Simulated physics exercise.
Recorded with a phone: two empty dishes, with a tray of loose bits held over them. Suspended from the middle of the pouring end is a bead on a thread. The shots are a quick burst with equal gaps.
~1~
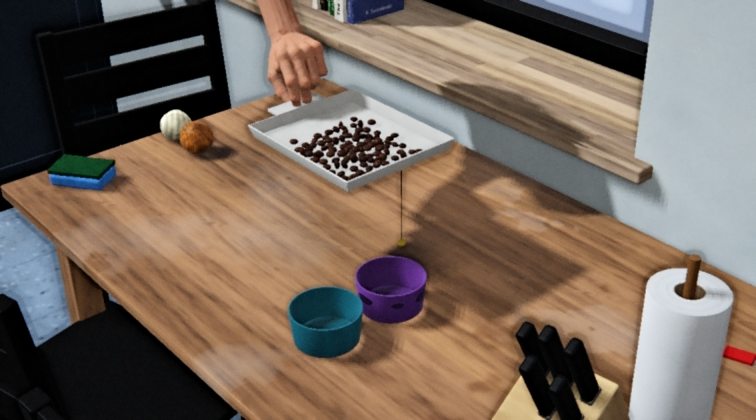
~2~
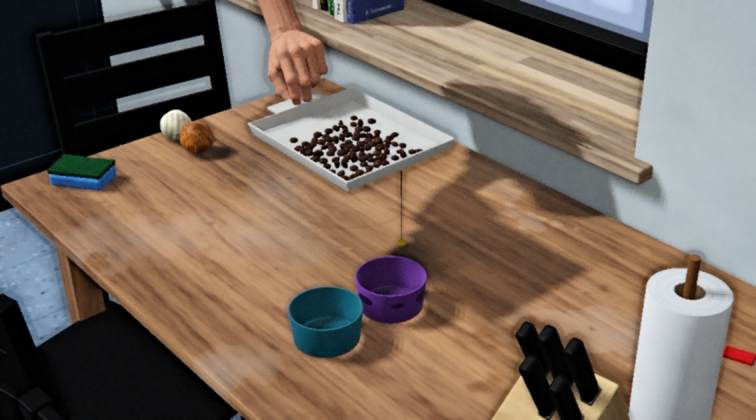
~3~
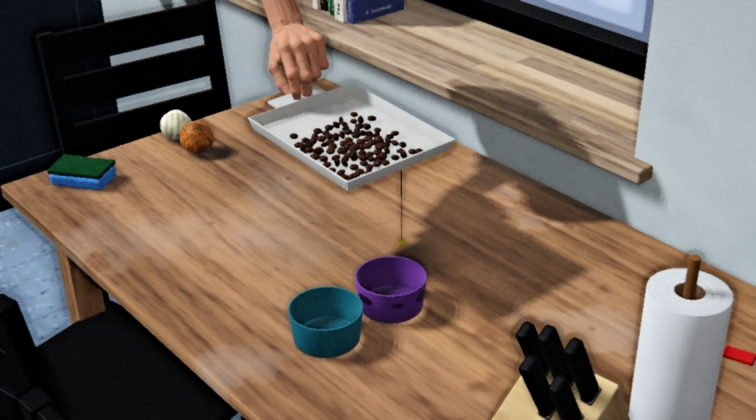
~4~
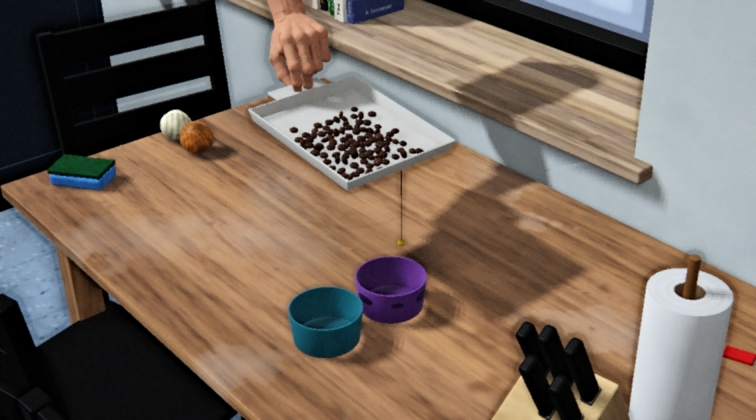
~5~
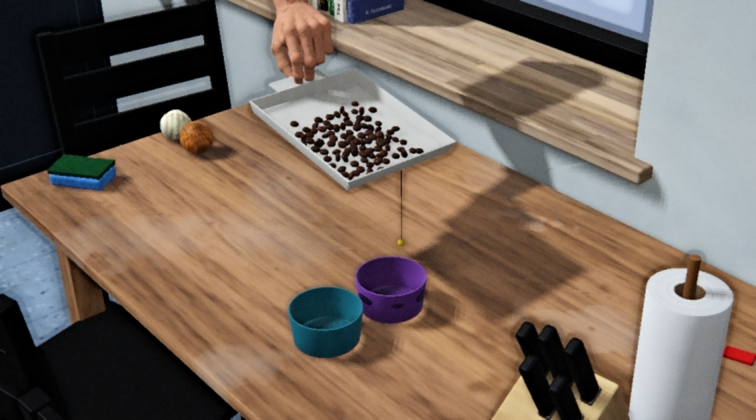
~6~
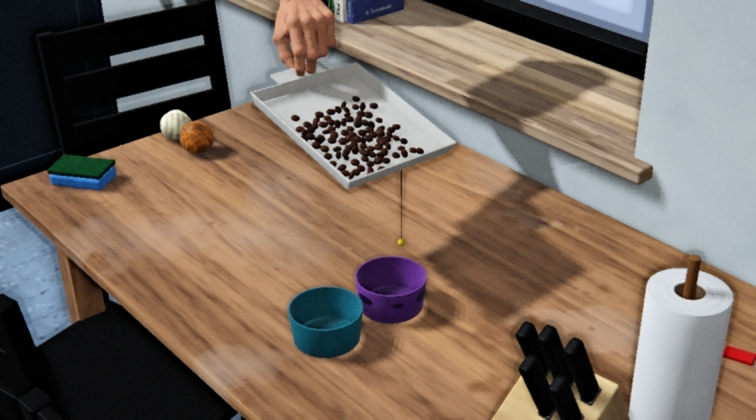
At a wooden table, a hand held a white tray of small dark brown bits above an empty teal dish and a purple one, then slowly raised the near-hand end, tilting the tray slightly.
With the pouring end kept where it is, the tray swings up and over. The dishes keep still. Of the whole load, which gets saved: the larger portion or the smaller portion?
Most of the load is lost.
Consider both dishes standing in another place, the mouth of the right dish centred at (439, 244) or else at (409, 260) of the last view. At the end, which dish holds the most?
It comes out as the one to the right in the first try and the one to the right in the second.
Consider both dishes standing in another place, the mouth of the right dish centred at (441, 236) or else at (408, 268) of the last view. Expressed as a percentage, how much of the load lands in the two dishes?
Close to 40 in a hundred, then close to 40 in a hundred.
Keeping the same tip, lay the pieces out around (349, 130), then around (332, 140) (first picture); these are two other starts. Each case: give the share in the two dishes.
It would be roughly 20 per cent for the first and roughly 30 per cent for the second.
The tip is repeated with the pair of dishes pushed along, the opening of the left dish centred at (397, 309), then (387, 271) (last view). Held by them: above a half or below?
Held in all, by try: A smaller portion, then a larger portion.
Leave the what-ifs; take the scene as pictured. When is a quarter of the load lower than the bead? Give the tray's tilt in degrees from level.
About 95 degrees.
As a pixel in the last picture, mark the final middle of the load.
(447, 287).
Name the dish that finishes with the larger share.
Winner, as observed: The right-positioned one.
Soon after the last picture, tray tipped steeply; all on the tray.
A little later, tray tipped right over; about a quarter on the tray; a small part in the right dish; about a quarter outside both; about a third in the air.
Later still, tray tipped past a quarter turn; about a quarter in the right dish; about two thirds outside both.
At rest, tray tipped past a quarter turn; none in the left dish; about a quarter in the right dish; about two thirds outside both.
